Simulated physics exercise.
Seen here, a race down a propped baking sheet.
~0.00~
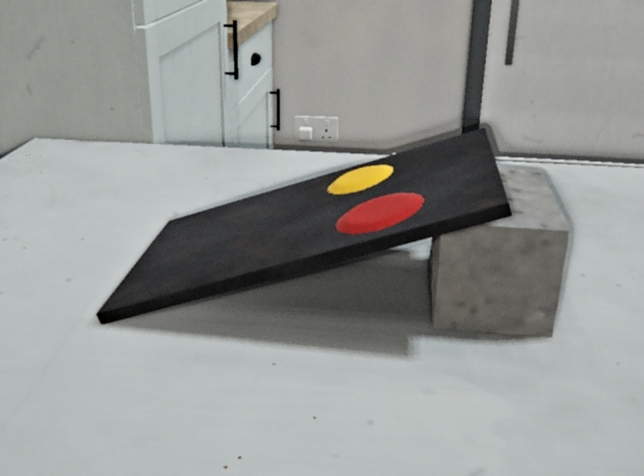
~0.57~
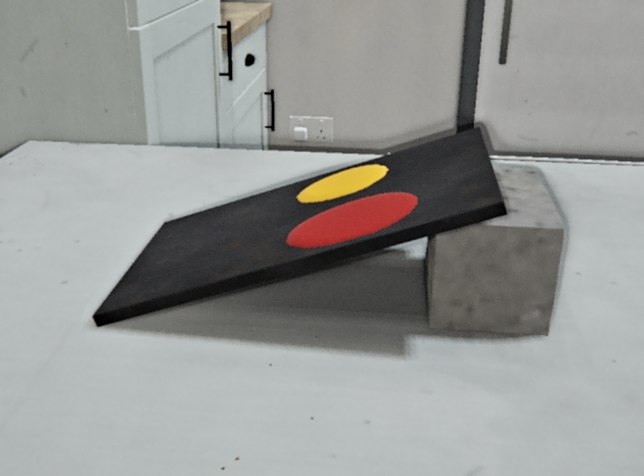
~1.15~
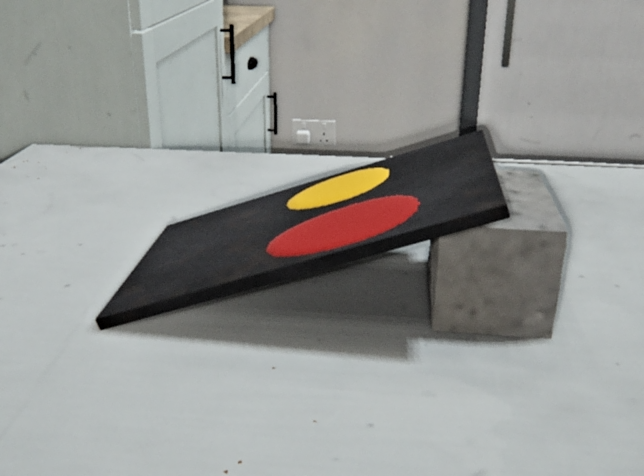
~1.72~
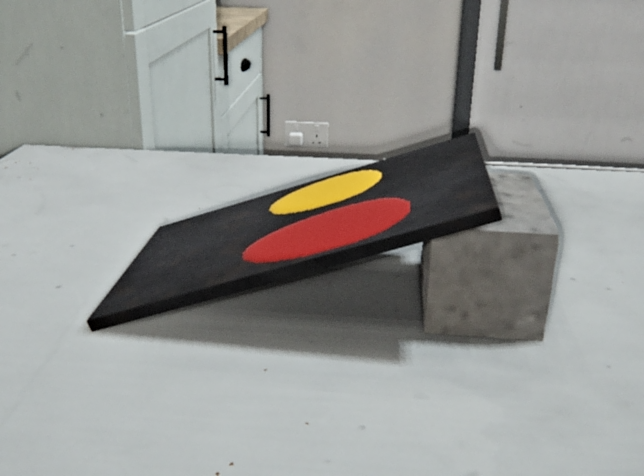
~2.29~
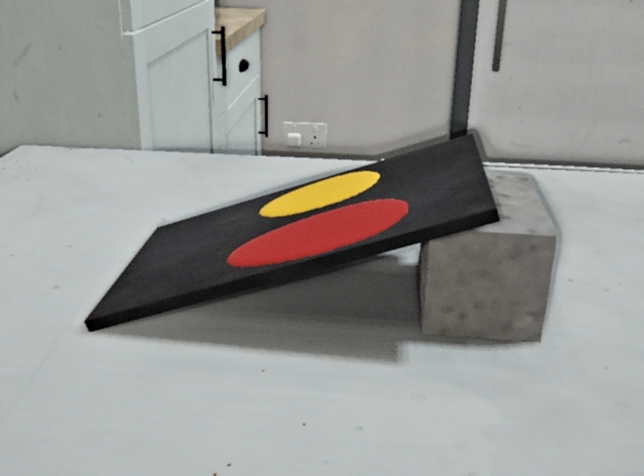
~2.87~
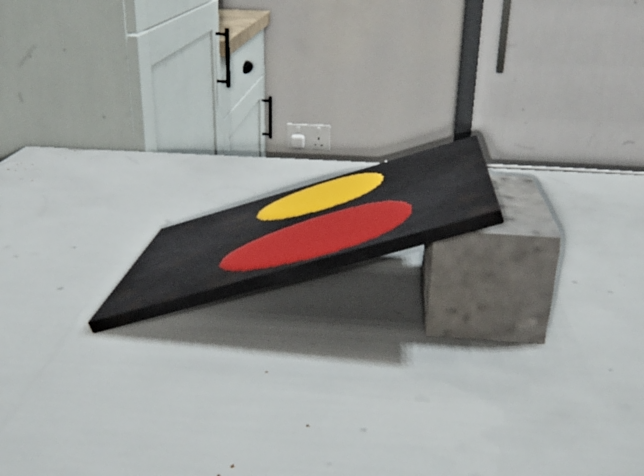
Red and yellow syrup patches stretching slowly down a tilted black baking sheet propped on a grey block, the red reaching further.
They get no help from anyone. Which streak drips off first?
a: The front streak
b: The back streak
Answer: A.
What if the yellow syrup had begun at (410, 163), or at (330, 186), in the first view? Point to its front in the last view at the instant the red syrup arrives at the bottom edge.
The tip reaches roughly (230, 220) on the first try and roughly (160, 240) on the second.
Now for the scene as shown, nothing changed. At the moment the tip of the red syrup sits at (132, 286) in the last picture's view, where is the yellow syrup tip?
Front, final frame: Approx. (204, 229) px.
After 7.6 s, the red syrup is three quarters of the way down; the yellow syrup is three quarters of the way down.
After 11.8 s, the red syrup is close to the edge; the yellow syrup is three quarters of the way down.
After 15.0 s, the red syrup is at the low edge; the yellow syrup is three quarters of the way down.
